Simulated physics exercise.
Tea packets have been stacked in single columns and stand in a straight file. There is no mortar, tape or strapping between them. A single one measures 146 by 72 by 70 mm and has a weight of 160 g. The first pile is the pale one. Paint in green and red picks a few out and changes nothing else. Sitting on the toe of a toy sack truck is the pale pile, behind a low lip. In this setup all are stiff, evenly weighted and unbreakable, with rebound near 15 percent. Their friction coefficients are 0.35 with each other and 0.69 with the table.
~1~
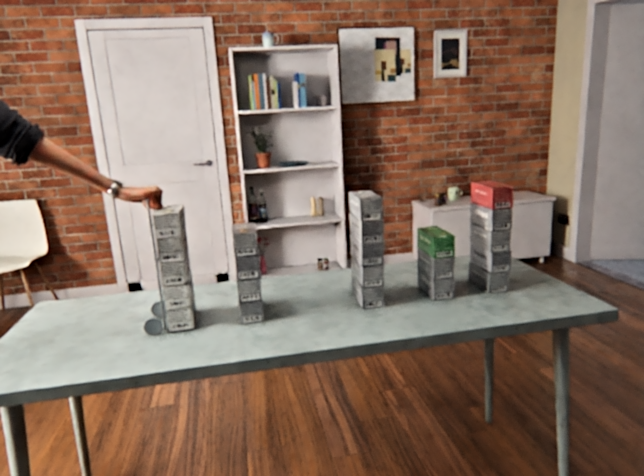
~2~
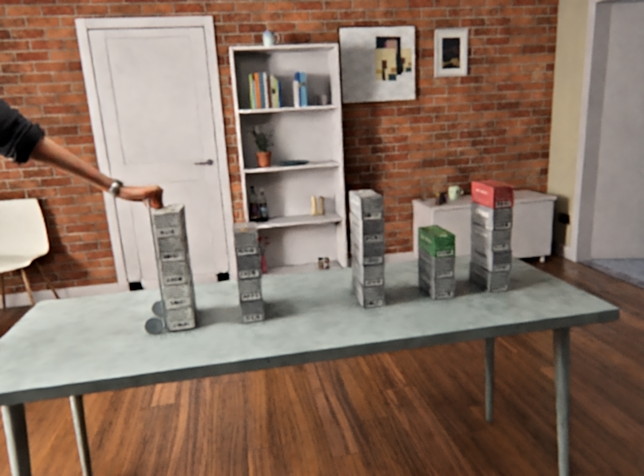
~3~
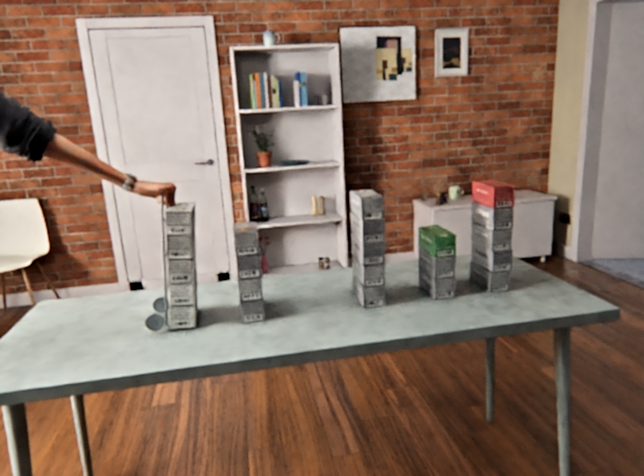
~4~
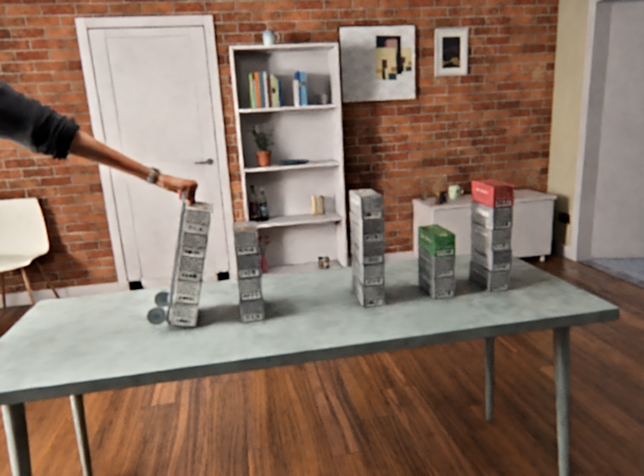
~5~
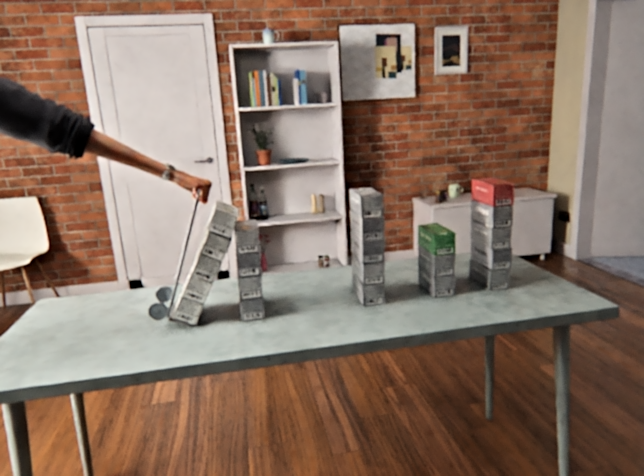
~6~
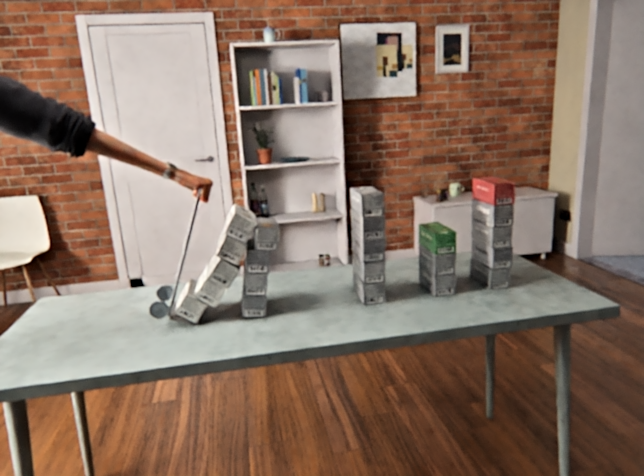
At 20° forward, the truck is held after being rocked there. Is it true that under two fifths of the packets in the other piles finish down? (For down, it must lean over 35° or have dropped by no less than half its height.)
Yes, fewer than two in five end down.
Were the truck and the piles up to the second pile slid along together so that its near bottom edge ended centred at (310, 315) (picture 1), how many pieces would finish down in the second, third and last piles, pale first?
You'd get second 4, third 4 and last 5.
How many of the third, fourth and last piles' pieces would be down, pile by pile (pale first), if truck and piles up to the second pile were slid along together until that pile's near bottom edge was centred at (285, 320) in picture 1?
Count of fallen pieces - third: 4; fourth: 2; last: 4.
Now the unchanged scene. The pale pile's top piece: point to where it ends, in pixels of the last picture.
Somewhere about (344, 268).
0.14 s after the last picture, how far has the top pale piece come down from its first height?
About 6 cm.
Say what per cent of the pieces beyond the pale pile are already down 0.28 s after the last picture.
25 %.
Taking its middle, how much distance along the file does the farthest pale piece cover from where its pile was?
Something like 50 cm along the file.
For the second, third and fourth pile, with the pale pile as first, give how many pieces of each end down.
Counting each pile, the second has 4, the third 0 and the fourth 0.
Then, 0.14 s on from the sixth picture, 5 of the pale pile down; none of the 17 other packets down, 4 disturbed.
Then, 0.28 s on from the sixth picture, 5 of the pale pile down; 4 of the 17 other packets down.
Finally, 5 of the pale pile down; 4 of the 17 other packets down; green packet unmoved; red packet unmoved. That is 24 per cent. Seen by the last camera, middles, green packet near (437, 238), red packet near (493, 190).
